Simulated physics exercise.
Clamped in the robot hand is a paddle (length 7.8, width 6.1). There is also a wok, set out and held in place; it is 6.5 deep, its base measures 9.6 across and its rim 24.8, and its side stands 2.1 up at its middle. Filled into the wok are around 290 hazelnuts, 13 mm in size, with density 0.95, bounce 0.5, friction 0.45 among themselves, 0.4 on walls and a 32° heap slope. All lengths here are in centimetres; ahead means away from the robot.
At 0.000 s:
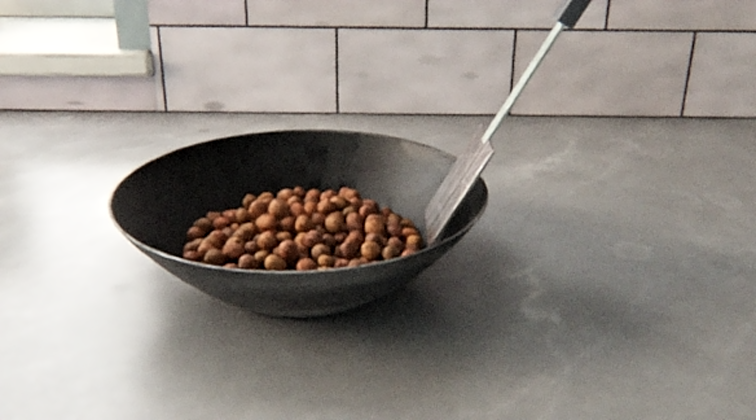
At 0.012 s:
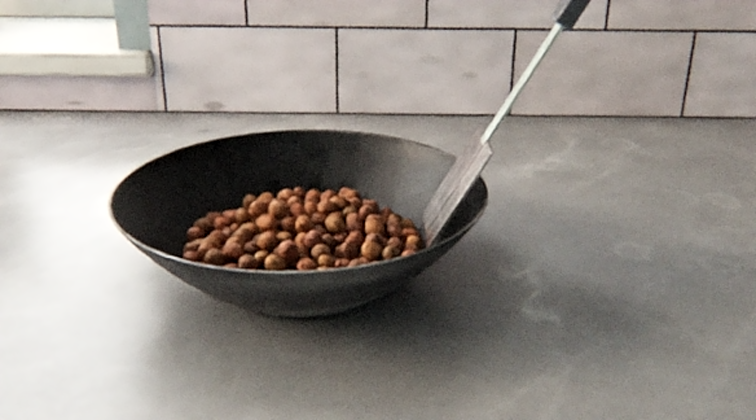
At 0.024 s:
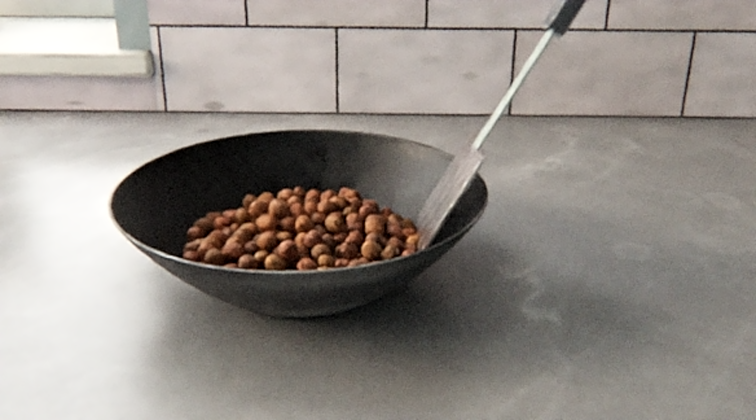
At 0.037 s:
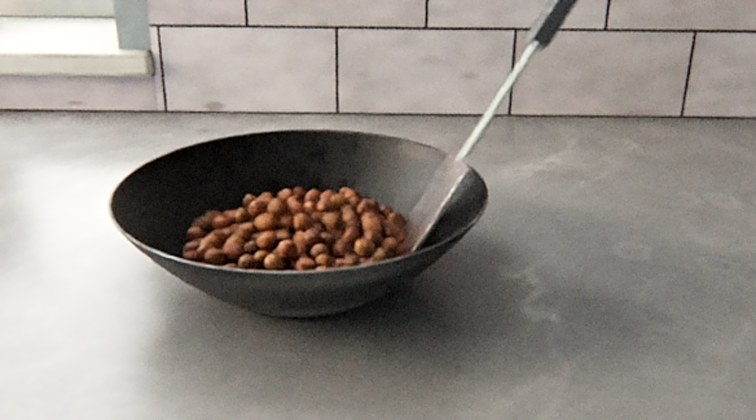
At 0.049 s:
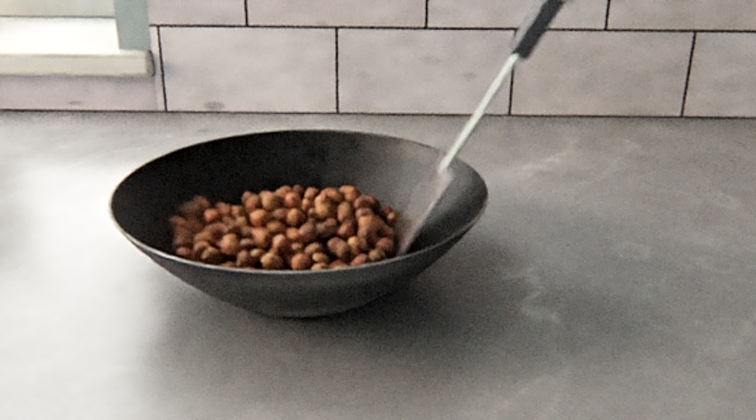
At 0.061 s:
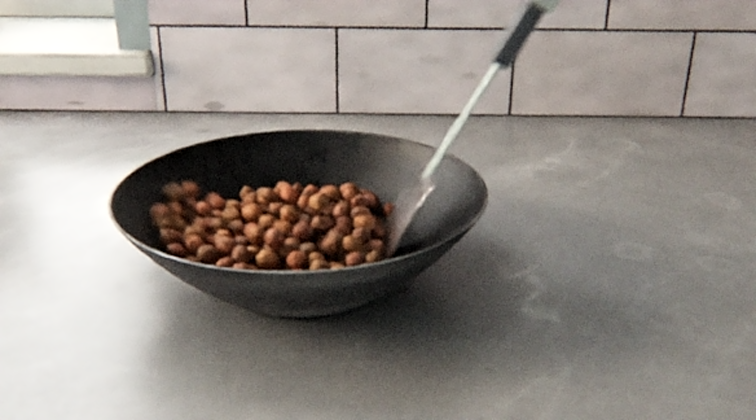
To begin with, a metal paddle leans inside the right side of a dark wok holding a heap of brown hazelnuts on a grey counter, barely moving. The paddle then slides left into the nuts, pushing them, and the heap shifts and spreads toward the wok's left side.
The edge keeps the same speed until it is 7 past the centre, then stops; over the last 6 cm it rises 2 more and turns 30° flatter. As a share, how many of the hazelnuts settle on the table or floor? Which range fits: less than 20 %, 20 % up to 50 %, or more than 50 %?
The range that fits is 20 % up to 50 %.
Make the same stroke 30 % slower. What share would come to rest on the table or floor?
10 per cent, roughly.
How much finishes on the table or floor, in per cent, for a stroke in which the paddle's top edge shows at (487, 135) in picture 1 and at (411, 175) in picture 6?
It works out to about 30 %, more or less.
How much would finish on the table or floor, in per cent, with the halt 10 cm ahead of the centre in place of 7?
That would give close to 40 per cent.
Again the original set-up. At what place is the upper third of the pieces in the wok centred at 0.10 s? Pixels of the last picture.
Centre estimated at around (228, 218).
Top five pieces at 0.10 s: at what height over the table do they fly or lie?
I'd put them at about 8 centimetres above the table.
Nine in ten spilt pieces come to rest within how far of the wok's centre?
Roughly 35 cm.
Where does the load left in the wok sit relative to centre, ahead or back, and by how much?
I'd say close to 3.0 cm toward the front.
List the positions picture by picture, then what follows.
Paddle top edge at (488, 136), sloping 61°; upper third of the load around (303, 231), from x 190 to 415, top at y 195; 290 in the wok, in the first frame.
Paddle top edge at (487, 137), sloping 61°; upper third of the load around (303, 231), from x 190 to 415, top at y 195, in the second frame.
Paddle top edge at (479, 143), sloping 61°; upper third of the load around (303, 231), from x 190 to 415, top at y 195, in the third frame.
Paddle top edge at (464, 154), sloping 61°; upper third of the load around (300, 229), from x 190 to 400, top at y 195, in the fourth frame.
Paddle top edge at (447, 164), sloping 61°; upper third of the load around (293, 229), from x 180 to 395, top at y 195, in the fifth frame.
Paddle top edge at (429, 172), sloping 61°; upper third of the load around (281, 225), from x 160 to 395, top at y 190; 290 in the wok, in the sixth frame.
By 0.10 s, sloping 61°, highest piece 9 above the table; 288 in the wok, 2 on the blade or in flight.
By 0.15 s, sloping 50°, highest piece 11 above the table; 280 in the wok, 10 on the blade or in flight.
By 0.37 s, sloping 31°, highest piece 9 above the table; 214 in the wok, 49 on the table or floor, 27 on the blade or in flight.
By 1.42 s, sloping 31°, highest piece 6 above the table; 213 in the wok, 77 on the table or floor.
Final count, 213 in the wok, 77 on the table or floor. That is 27 % on the table or floor.
